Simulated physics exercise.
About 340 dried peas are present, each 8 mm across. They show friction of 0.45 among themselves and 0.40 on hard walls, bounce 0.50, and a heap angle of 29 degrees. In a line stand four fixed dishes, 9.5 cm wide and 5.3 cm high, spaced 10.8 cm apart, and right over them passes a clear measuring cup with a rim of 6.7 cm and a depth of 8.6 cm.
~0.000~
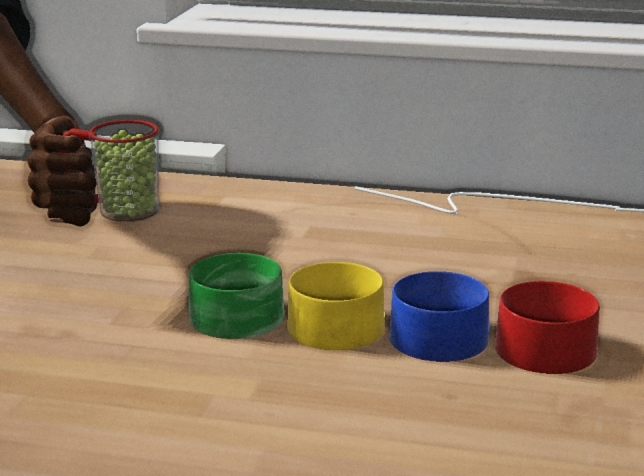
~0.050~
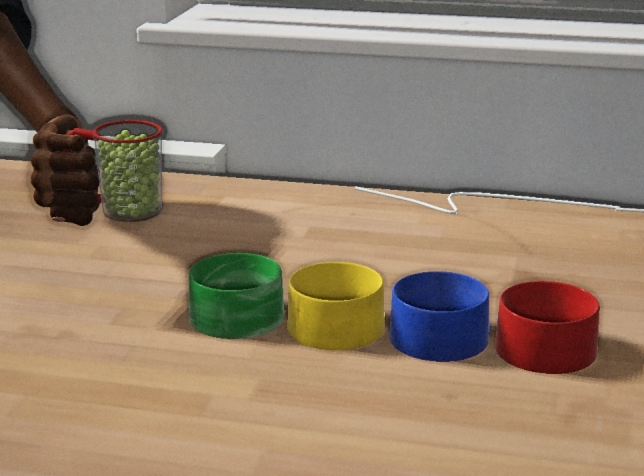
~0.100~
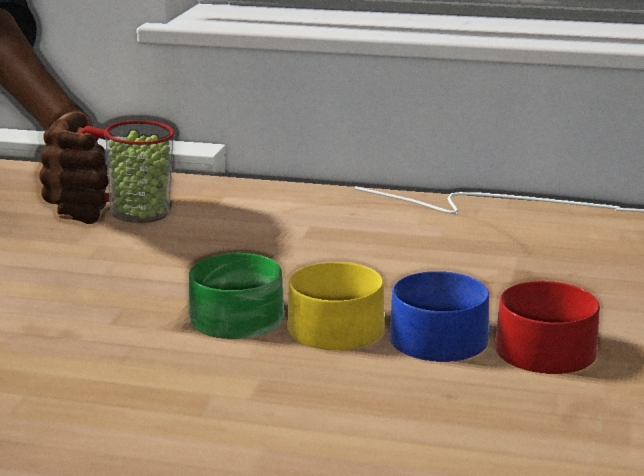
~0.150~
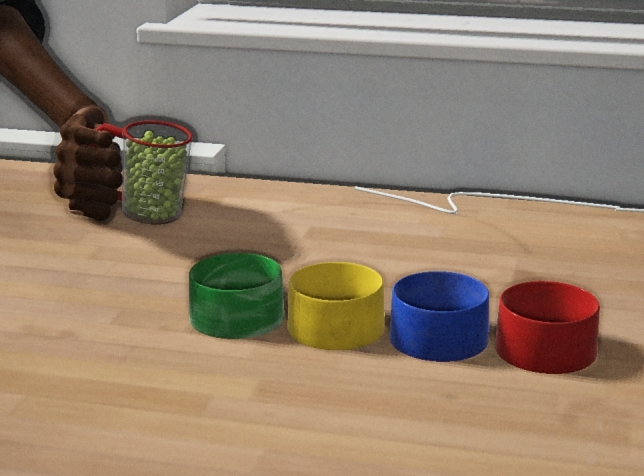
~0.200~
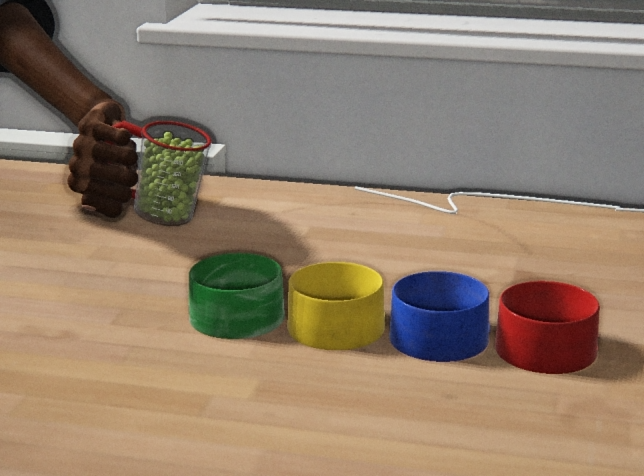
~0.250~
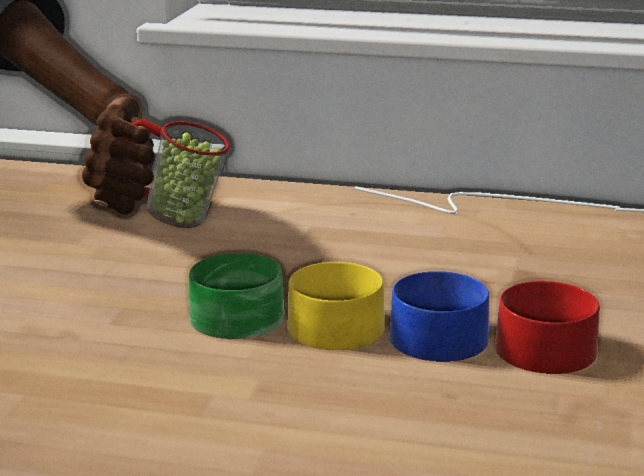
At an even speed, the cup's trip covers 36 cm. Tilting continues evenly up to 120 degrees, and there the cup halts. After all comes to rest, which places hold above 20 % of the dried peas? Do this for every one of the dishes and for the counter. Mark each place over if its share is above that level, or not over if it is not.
Red dish: Over, blue dish: Not over, green dish: Not over, yellow dish: Not over, counter: Not over.
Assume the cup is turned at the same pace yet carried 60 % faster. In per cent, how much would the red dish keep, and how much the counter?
Shares: Red 100, counter 0.
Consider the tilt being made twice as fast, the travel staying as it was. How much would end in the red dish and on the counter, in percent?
Red 10; counter 20.
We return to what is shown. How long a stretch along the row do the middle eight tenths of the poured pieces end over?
5 cm.
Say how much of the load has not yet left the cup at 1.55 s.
It should be near 0 per cent.
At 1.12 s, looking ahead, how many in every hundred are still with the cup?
Around 90 per cent of the load.
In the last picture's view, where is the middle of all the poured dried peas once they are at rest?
Near (547, 329).
Then, at 0.77 s, tilt 66 degrees; cup holds 100 %.
Then, at 1.12 s, tilt 99 degrees; cup holds 90 %, red 5 %.
After 1.55 s, tilt 120 degrees; cup holds 0 %, red 95 %.
By 2.1 s all is still; red 100 %, blue 0 %, green 0 %, yellow 0 %, counter 0 %.
